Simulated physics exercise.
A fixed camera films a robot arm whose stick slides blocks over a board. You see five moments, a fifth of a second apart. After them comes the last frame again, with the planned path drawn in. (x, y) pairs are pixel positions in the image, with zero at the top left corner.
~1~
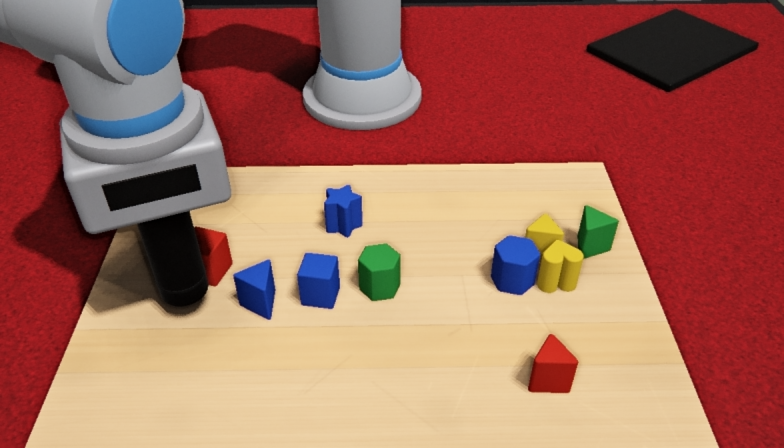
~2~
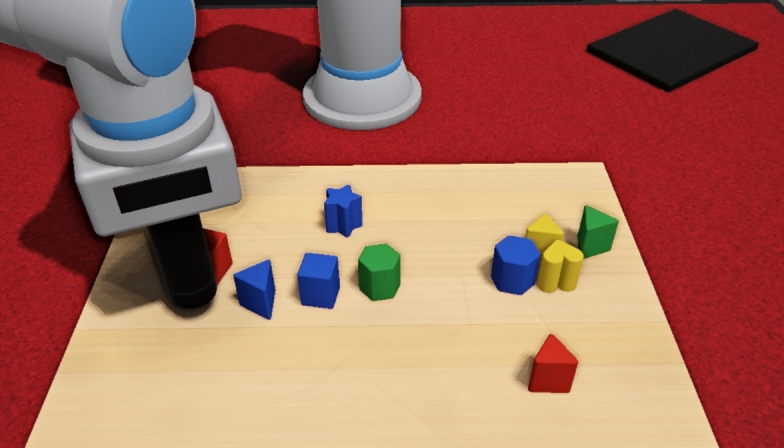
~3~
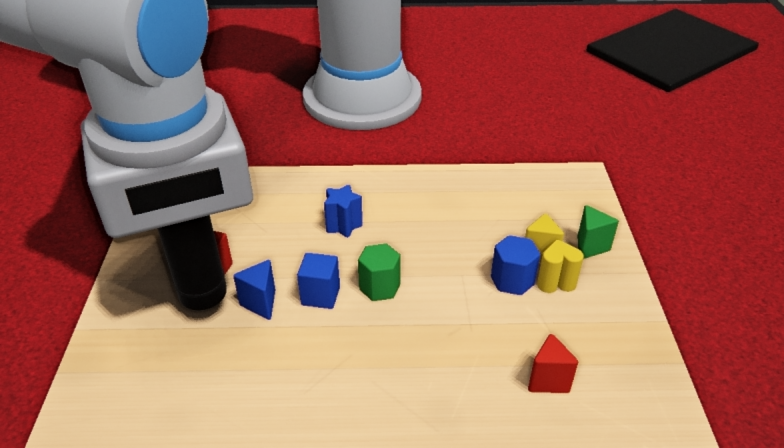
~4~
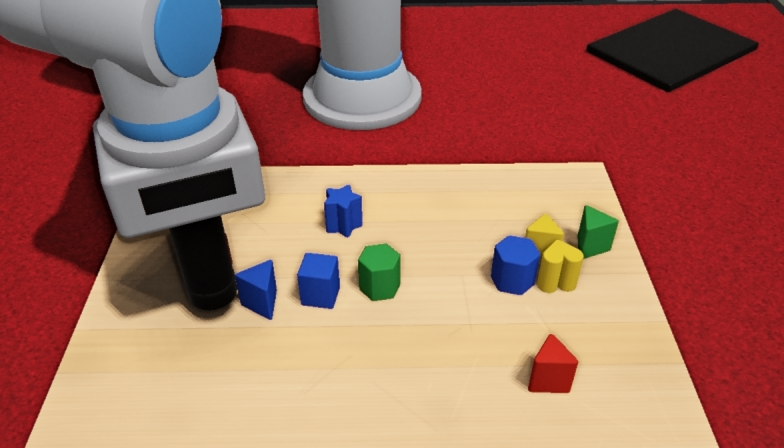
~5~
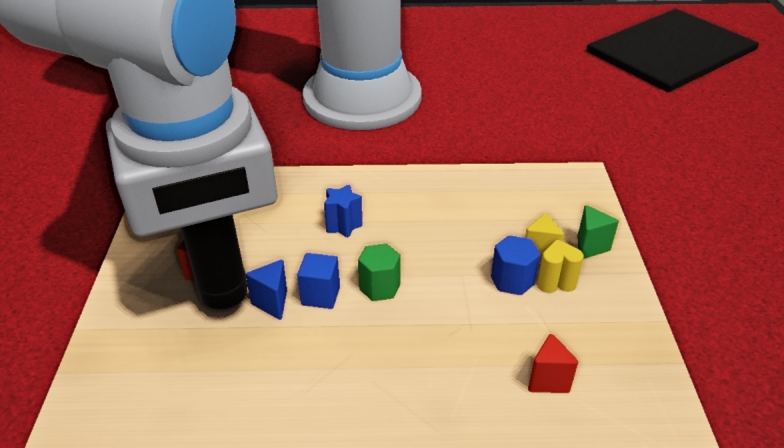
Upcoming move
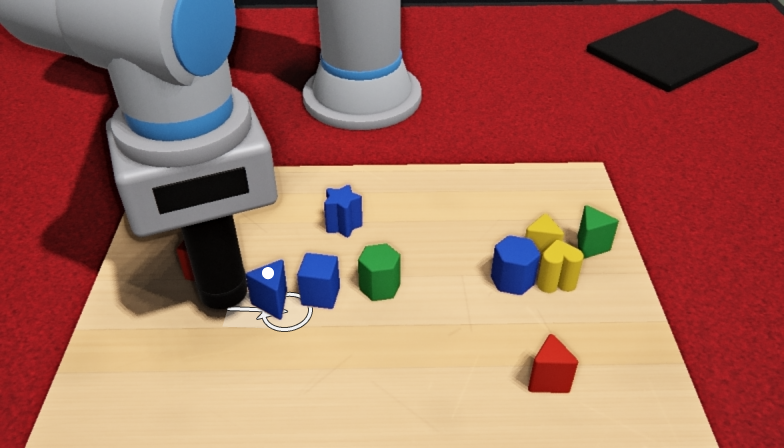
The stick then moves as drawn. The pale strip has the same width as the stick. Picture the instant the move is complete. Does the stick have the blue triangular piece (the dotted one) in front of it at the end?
I'd say yes.
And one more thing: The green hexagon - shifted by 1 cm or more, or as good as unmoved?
Put simply, it goes somewhere else.
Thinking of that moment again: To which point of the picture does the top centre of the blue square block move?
Somewhere near (355, 257).
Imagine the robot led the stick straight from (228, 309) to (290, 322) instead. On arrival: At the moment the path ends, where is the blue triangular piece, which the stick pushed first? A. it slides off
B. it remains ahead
Letter B.
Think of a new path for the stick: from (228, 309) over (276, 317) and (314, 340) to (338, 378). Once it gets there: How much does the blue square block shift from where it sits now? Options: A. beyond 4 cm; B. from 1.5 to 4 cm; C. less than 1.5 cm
My answer is option B.
The line goes straight from (228, 309) to (287, 311); the dot is on the blue triangular piece.
On the path given first. Halfway along, stick at (255, 294); blue triangular piece at (299, 273); blue square block at (330, 264).
At the end, stick at (285, 296); red square block unmoved; blue triangular piece at (329, 271), turned 20° anticlockwise; blue square block at (355, 257), turned 25° anticlockwise; green hexagon at (392, 252), turned 15° clockwise.
